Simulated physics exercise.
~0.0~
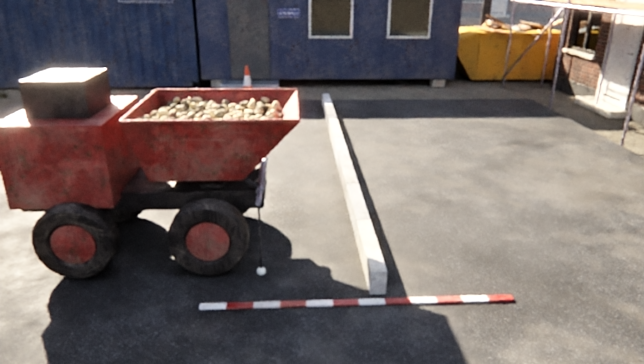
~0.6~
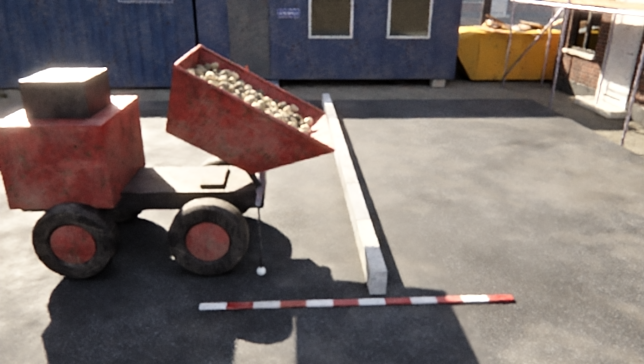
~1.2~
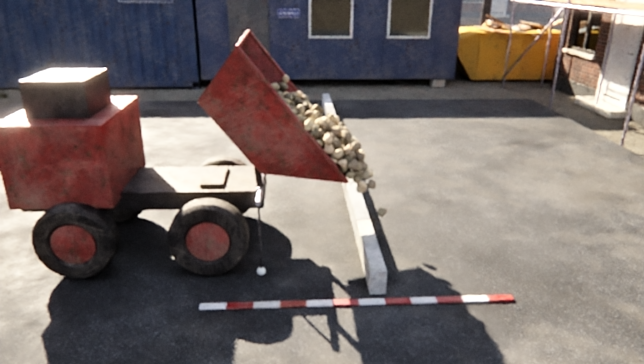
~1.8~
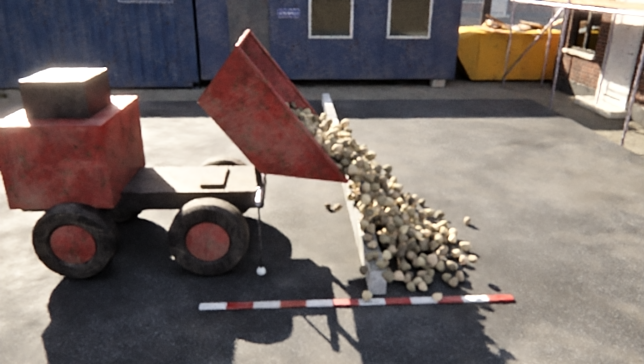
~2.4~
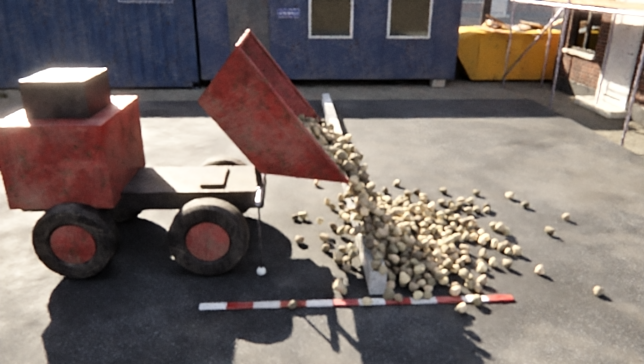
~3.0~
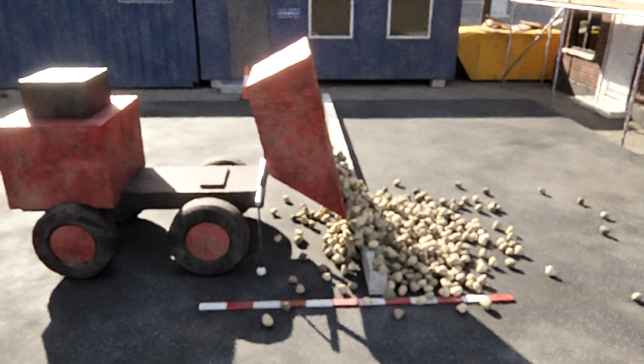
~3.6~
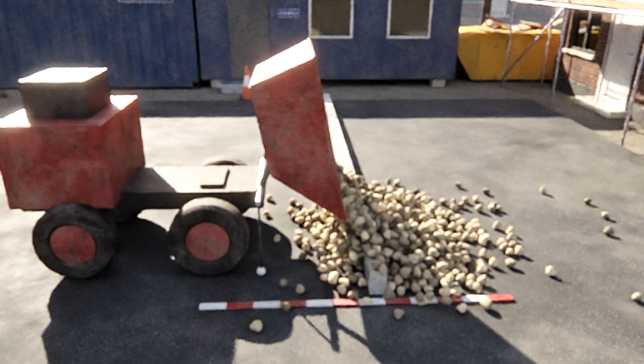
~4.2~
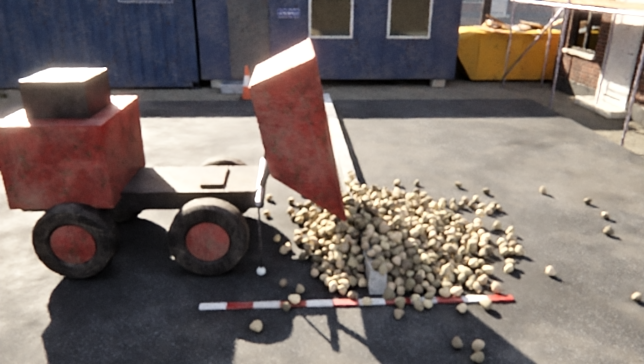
A red site dumper tips its skip to the right in two stages, pouring round beach stones onto a pale kerb and the tarmac beyond. The stones spread on both sides, most over the kerb, and come to rest in a heap beneath the steeply raised skip.
